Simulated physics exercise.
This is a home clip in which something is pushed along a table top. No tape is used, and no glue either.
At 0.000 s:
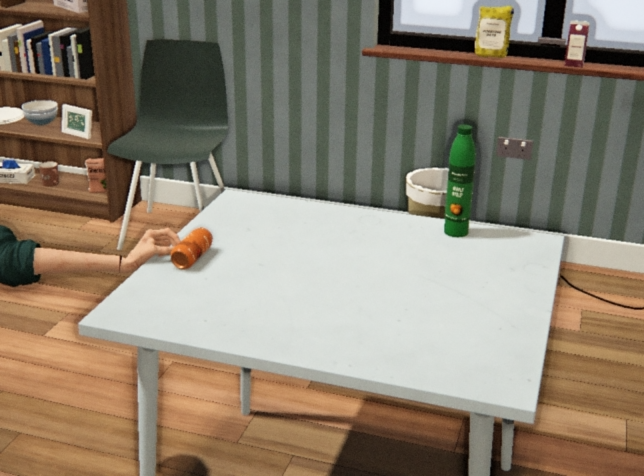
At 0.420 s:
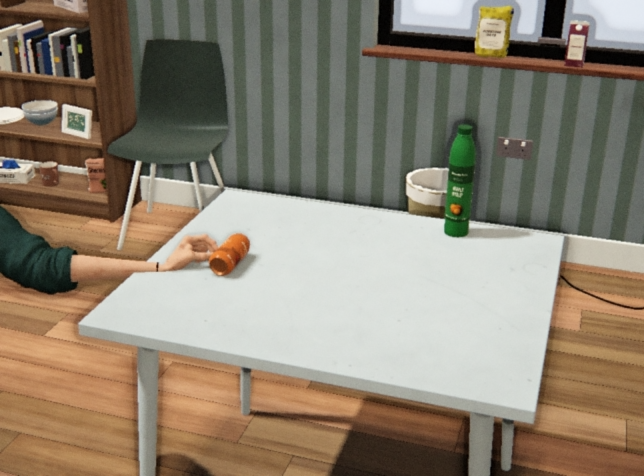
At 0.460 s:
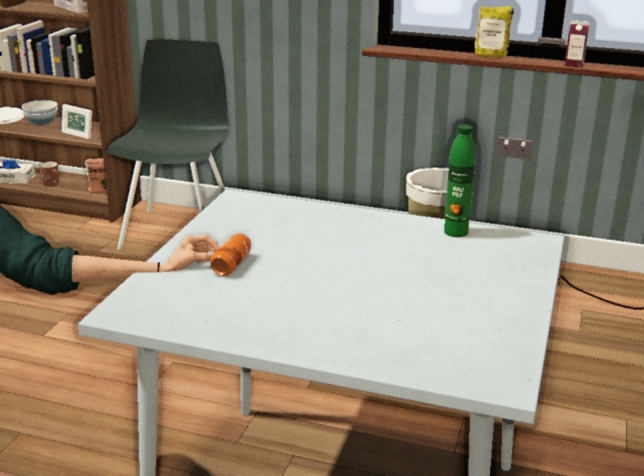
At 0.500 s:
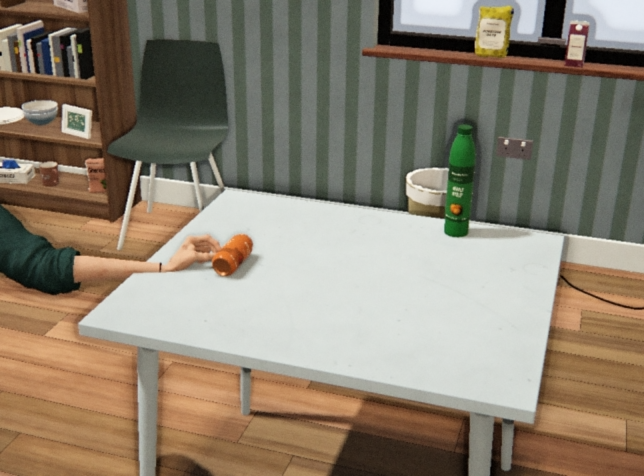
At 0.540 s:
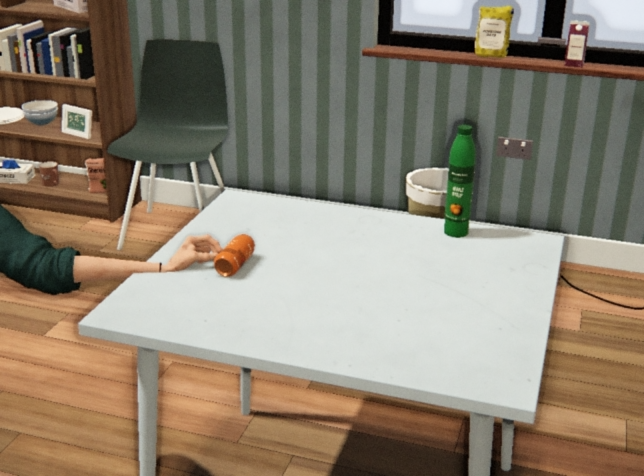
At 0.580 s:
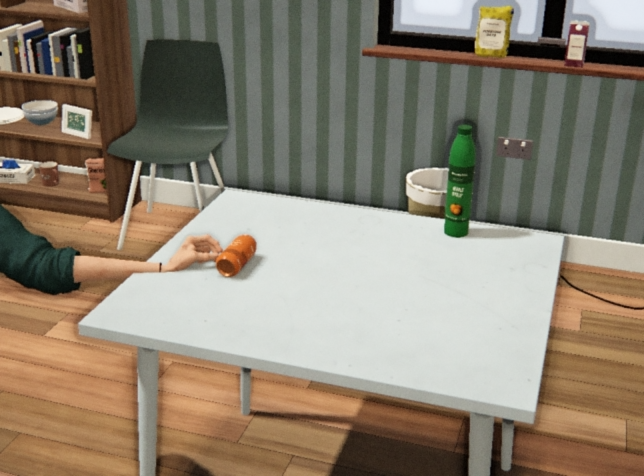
An orange can lying on its side is pushed a short way right along a pale table by a hand reaching in from the left, then barely moves beside the fingers, while a green bottle stands still near the back edge.
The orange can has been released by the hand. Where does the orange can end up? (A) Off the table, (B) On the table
B.
Around 0.68 s, orange can displaced a little near (241, 256).
Around 0.88 s, orange can displaced about its own width near (248, 257).
Around 1.08 s, orange can displaced about its own width near (253, 258).
Around 1.48 s, orange can displaced about its own width near (258, 259).
Finally (1.9 s), moved from the start, orange can. Final places as the last picture's camera would see them, orange can near (258, 259).
